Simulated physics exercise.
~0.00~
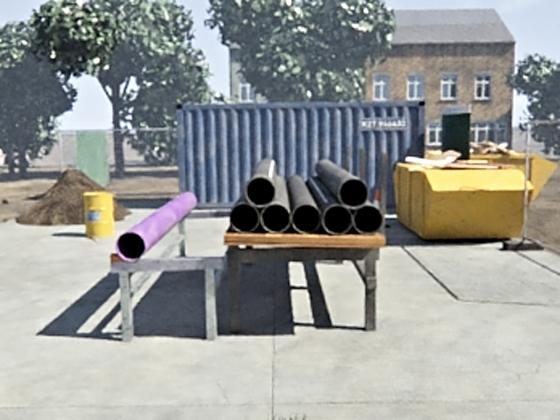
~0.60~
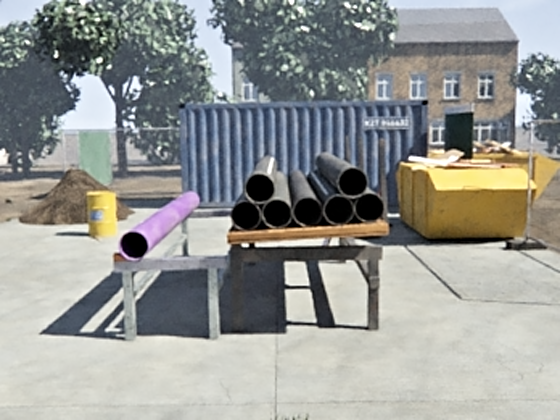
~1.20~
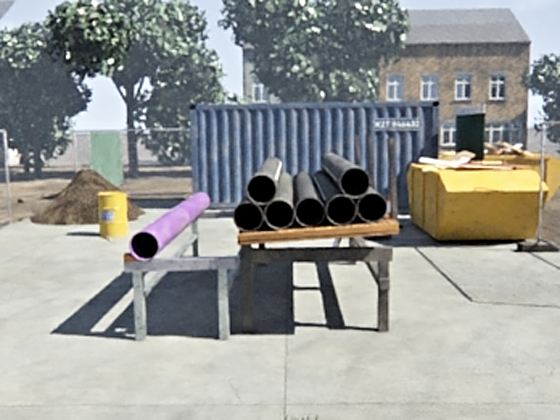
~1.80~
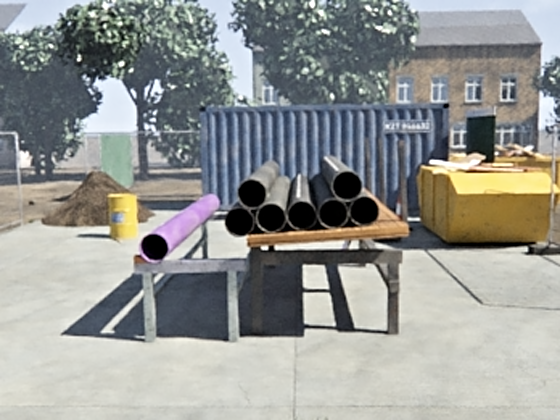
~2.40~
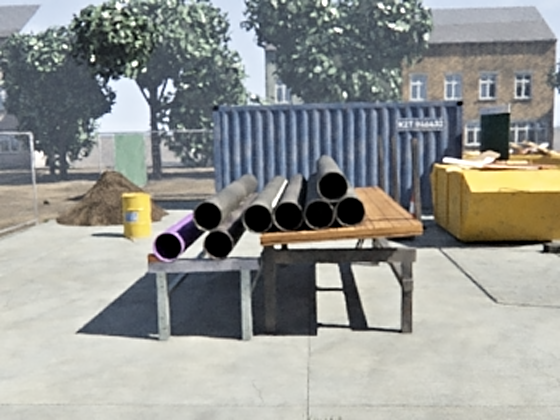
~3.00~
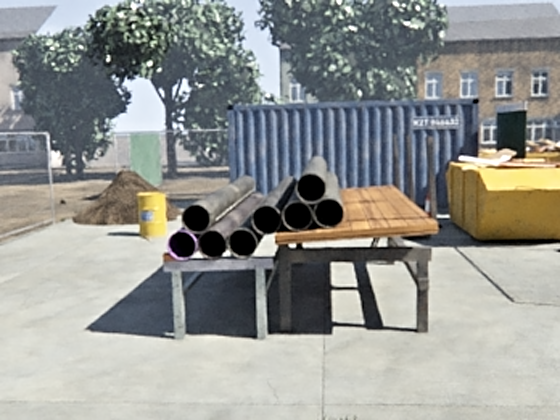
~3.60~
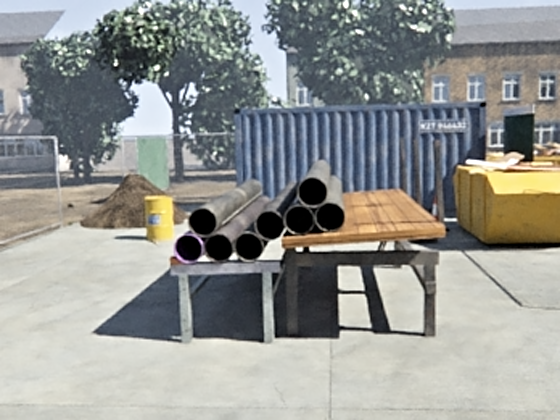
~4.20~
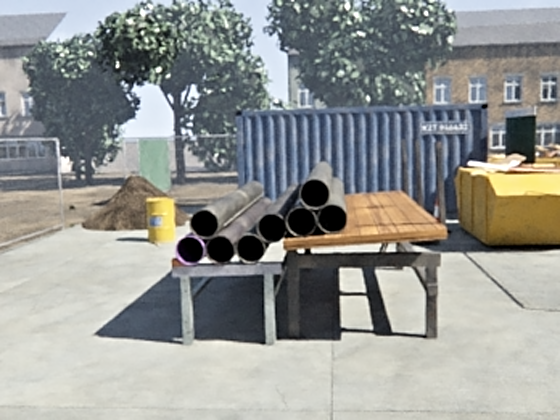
In a sunlit concrete yard, with a blue shipping container, a yellow skip and trees behind, black pipes lie stacked on a wooden deck beside a lower rack holding one purple pipe. At first the stack stays together while the view drifts slowly left. The deck then tips towards the rack, and the pipes begin to slide leftwards. Several roll down onto the rack beside the purple pipe, with one riding on top. The movement dies away with the purple pipe still at the rack's left end, the others heaped against it, and most of the tilted deck bare.
